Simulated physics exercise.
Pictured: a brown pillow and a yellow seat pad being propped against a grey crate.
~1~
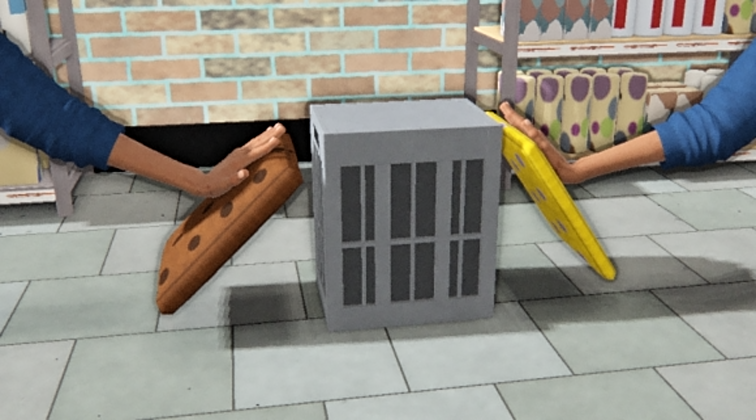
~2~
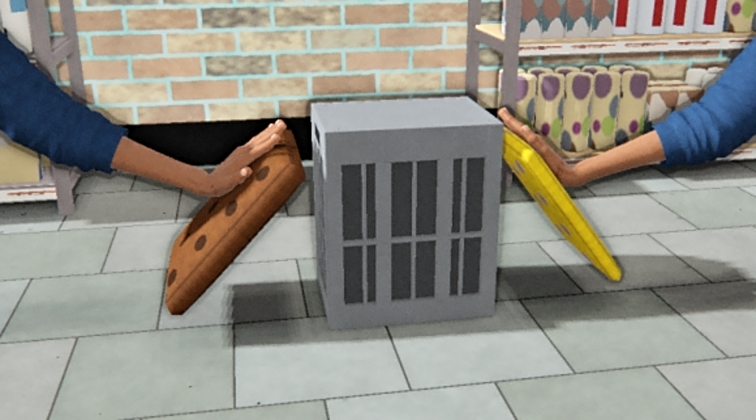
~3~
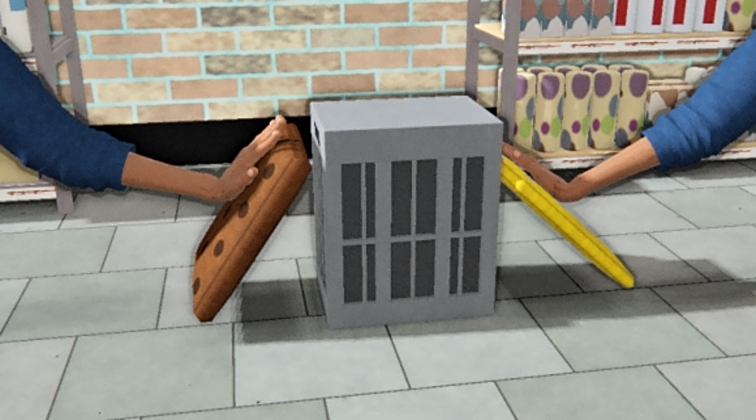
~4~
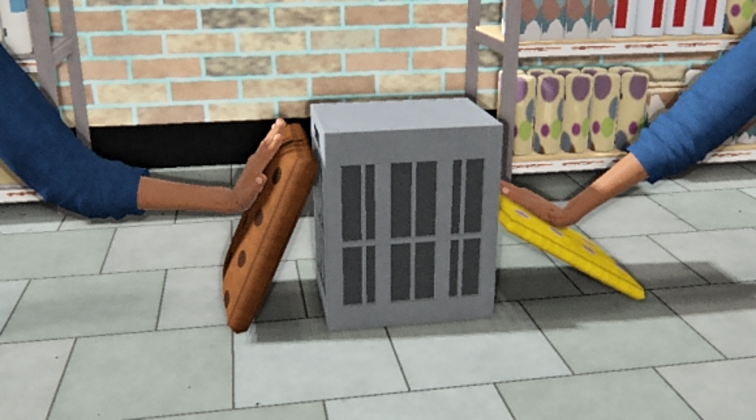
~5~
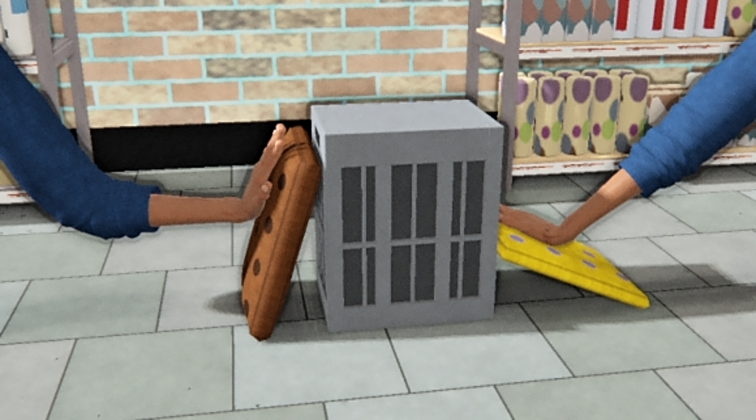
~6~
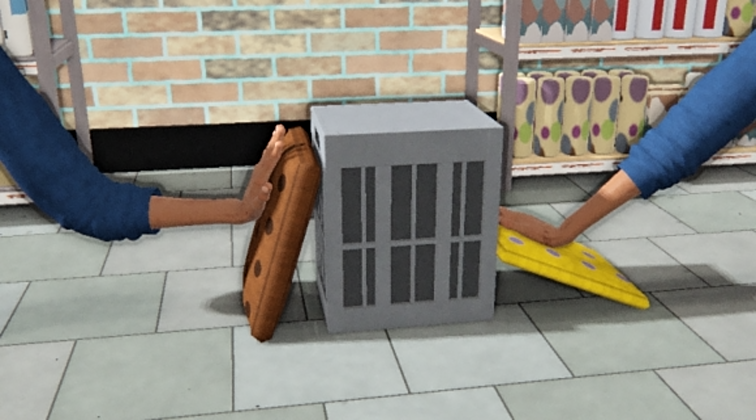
A brown pillow and a yellow seat pad lean against opposite sides of a grey crate, each pressed by a hand. The pillow's foot slides right toward the crate until it stands almost upright, while the seat pad's top slips down the right side into a low slant.
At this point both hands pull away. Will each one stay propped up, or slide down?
The brown pillow stays propped up; the yellow seat pad slides down.
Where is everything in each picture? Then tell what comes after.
Pillow foot (165, 309), head (296, 176); seat pad foot (610, 275), head (529, 148), in the first frame.
Pillow foot (175, 310); seat pad foot (615, 276), in the second frame.
Pillow foot (204, 317); seat pad foot (629, 283), in the third frame.
Pillow foot (239, 329); seat pad foot (640, 295), in the fourth frame.
Pillow foot (261, 336); seat pad foot (644, 304), in the fifth frame.
Pillow foot (262, 337), head (311, 167), almost upright; seat pad foot (644, 304), head (505, 257), at a low slant, in the sixth frame.
Then, 0.20 s later than the last view, pillow against the side near (281, 231); seat pad flat on the floor near (555, 271).
Then, 0.36 s later than the last view, pillow against the side near (281, 230); seat pad flat on the floor near (557, 279).
Finally, pillow against the side near (281, 230); seat pad flat on the floor near (557, 279). The brown pillow holds its lean and the yellow seat pad slides down flat.
